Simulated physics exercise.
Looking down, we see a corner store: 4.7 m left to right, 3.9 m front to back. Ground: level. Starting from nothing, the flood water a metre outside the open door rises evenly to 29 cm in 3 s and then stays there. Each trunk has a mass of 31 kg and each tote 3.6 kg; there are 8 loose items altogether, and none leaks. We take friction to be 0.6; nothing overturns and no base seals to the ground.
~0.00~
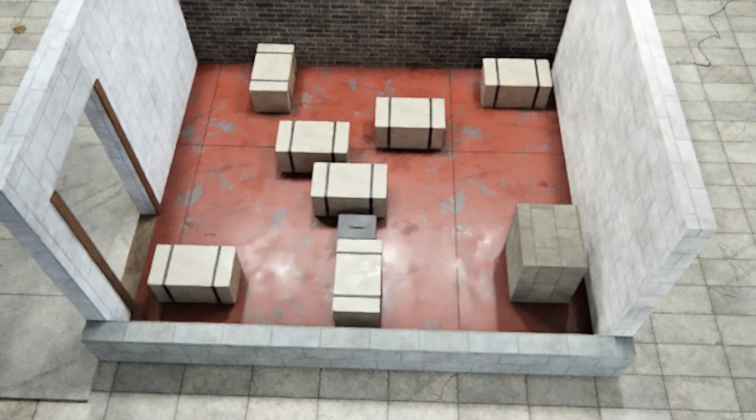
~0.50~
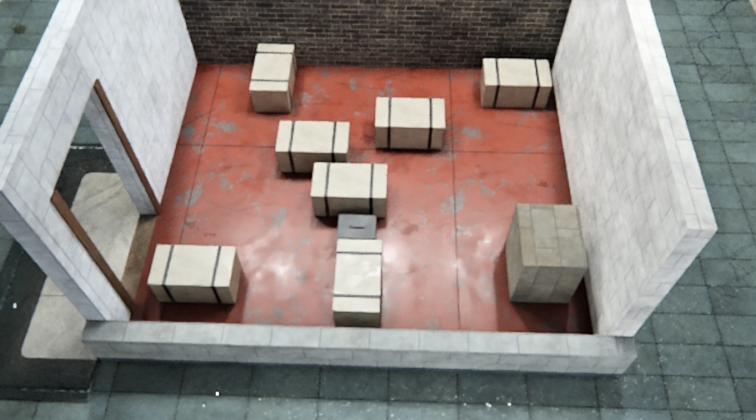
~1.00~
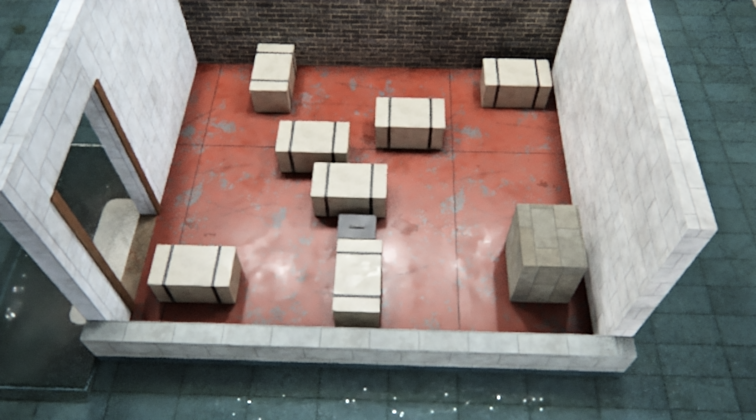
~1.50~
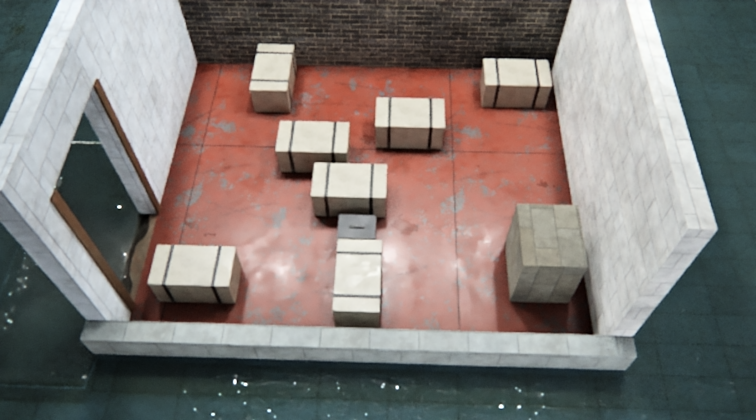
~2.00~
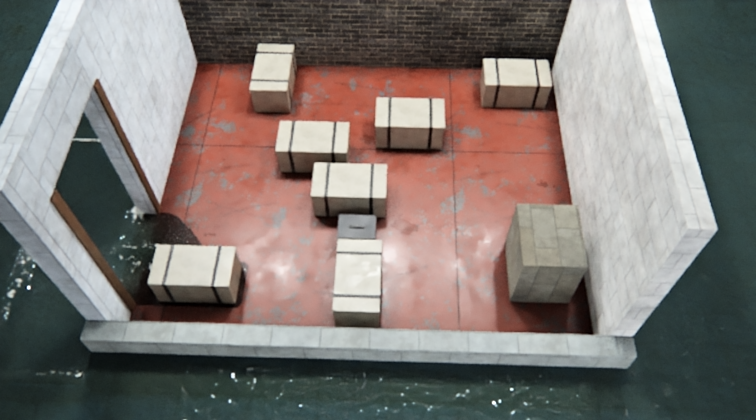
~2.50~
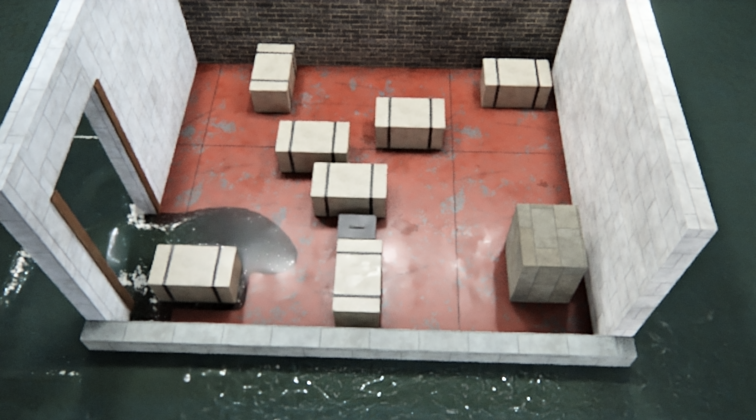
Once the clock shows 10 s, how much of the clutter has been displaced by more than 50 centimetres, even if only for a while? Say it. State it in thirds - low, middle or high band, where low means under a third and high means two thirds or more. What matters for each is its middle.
High band.
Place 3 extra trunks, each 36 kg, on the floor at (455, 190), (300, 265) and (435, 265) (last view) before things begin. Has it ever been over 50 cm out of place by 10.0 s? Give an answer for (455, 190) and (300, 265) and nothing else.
So the first ends up beyond that distance while the second ends up beyond that distance.
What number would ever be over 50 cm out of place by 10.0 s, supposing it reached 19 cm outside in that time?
The count would be 4.
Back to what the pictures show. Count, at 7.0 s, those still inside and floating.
Just then, the number is 3.
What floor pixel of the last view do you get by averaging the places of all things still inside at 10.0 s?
At about (405, 151).
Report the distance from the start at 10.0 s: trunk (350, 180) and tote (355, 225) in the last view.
250 cm and 140 cm respectively.
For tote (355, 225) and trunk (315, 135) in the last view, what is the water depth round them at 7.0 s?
Close to 10 and 6 centimetres.
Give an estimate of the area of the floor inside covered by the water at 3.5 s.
I'd estimate close to 4.5 m2.
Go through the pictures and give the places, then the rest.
The first frame shows a trunk at (192, 265) rests on the ground; a trunk at (358, 274) rests on the ground; 0.0 m2 under water; 0 of 8 have shifted.
The second frame shows a trunk at (192, 265) rests on the ground; a trunk at (358, 274), on the bottom; 0.0 m2 under water; 0 of 8 have shifted.
The third frame shows a trunk at (192, 265) rests on the ground; a trunk at (358, 274), on the bottom; 0.0 m2 under water; 0 of 8 have shifted.
The fourth frame shows a trunk at (192, 265), on the bottom; a trunk at (358, 274), on the bottom; 0.0 m2 under water; 0 of 8 have shifted.
The fifth frame shows a trunk at (192, 265) rests on the ground; a trunk at (358, 274) rests on the ground; 0.4 m2 under water; 0 of 8 have shifted.
The sixth frame shows a trunk at (193, 265), on the bottom; a trunk at (358, 274), on the bottom; 1.3 m2 under water; 0 of 8 have shifted.
After 3.5 s 1 of 8 are over 50 cm from their spots; 0 afloat.
After 4.5 s 2 of 8 are over 50 cm from their spots; 1 afloat.
After 7.0 s 4 of 8 are over 50 cm from their spots; 3 afloat.
After 10.0 s 6 of 8 are over 50 cm from their spots, and 6 have been at some point; 7 afloat.
